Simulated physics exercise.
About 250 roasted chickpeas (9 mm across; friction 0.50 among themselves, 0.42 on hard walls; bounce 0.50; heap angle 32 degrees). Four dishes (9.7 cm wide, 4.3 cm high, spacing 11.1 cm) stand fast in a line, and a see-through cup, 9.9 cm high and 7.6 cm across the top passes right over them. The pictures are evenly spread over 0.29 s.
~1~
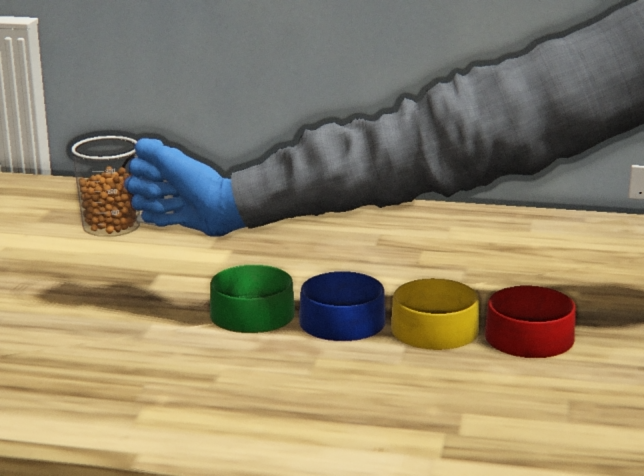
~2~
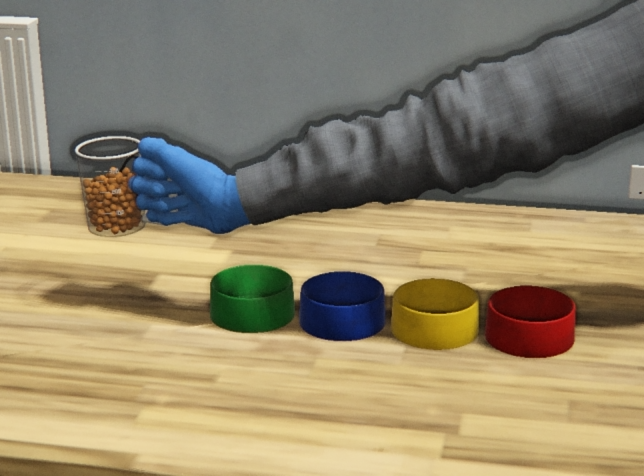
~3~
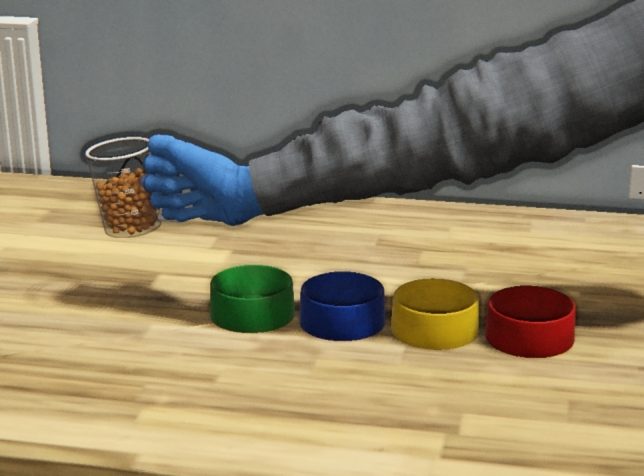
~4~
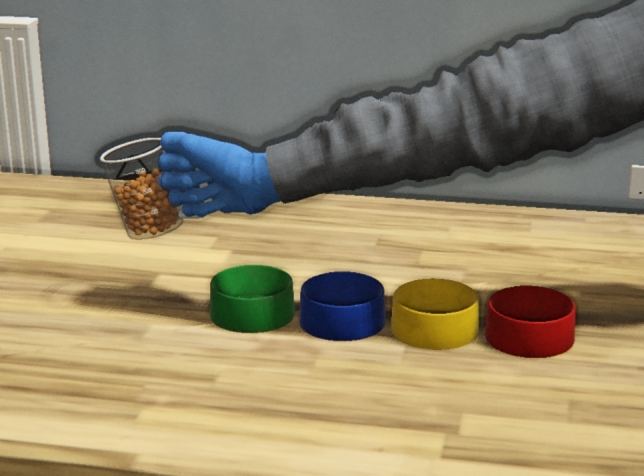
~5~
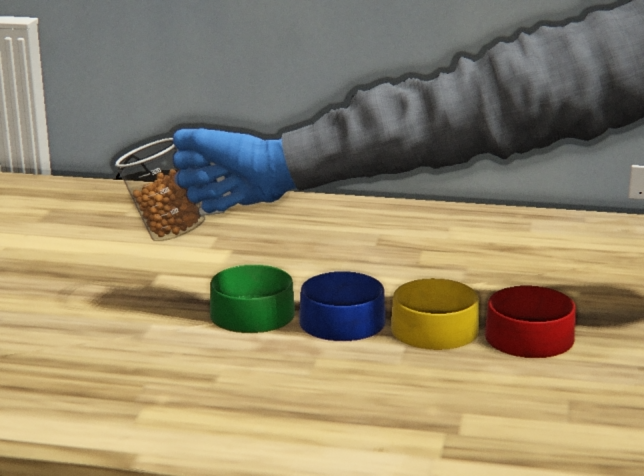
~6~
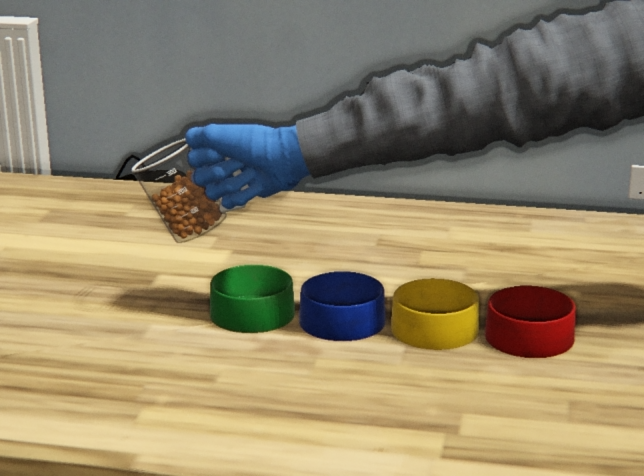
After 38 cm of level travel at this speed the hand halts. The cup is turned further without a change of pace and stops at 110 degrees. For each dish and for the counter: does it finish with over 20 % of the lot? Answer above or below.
Red below, blue above, green below, yellow below, counter below.
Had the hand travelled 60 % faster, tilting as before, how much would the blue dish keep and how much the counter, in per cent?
Then: Blue 100, counter 0.
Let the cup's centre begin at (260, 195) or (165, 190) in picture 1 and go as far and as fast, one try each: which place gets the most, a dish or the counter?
The winner: Red, then yellow.
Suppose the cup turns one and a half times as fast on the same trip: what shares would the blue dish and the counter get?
Then: Blue 80; counter 10.
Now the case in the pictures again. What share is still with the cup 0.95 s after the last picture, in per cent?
Roughly 85 per cent.
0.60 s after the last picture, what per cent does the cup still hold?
Roughly 100 per cent.
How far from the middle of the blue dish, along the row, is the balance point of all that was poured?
Some 1 cm to the right.
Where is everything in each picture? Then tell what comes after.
The first frame shows cup at (109, 187), tilt 0 degrees, lip at (75, 146), moved 0.0 cm; middle of the pieces at (108, 197); green dish at (252, 282); blue dish at (342, 289); yellow dish at (436, 297); red dish at (532, 304).
The second frame shows cup at (113, 187), tilt 2 degrees, lip at (79, 147), moved 0.6 cm; middle of the pieces at (113, 197).
The third frame shows cup at (126, 188), tilt 6 degrees, lip at (89, 150), moved 2.2 cm; middle of the pieces at (127, 198).
The fourth frame shows cup at (144, 189), tilt 13 degrees, lip at (104, 155), moved 4.5 cm; middle of the pieces at (147, 200).
The fifth frame shows cup at (163, 191), tilt 20 degrees, lip at (119, 161), moved 6.8 cm; middle of the pieces at (166, 201).
The sixth frame shows cup at (182, 192), tilt 26 degrees, lip at (135, 167), moved 9.1 cm; middle of the pieces at (186, 202); green dish at (252, 282); blue dish at (342, 289); yellow dish at (436, 297); red dish at (532, 304).
Then, 0.36 s after the last picture, tilt 68 degrees; cup holds 100 %.
Then, 0.60 s after the last picture, tilt 95 degrees; cup holds 100 %.
Then, 0.95 s after the last picture, tilt 110 degrees; cup holds 85 %, blue 5 %.
In the end, red 0 %, blue 95 %, green 0 %, yellow 0 %, counter 5 %.
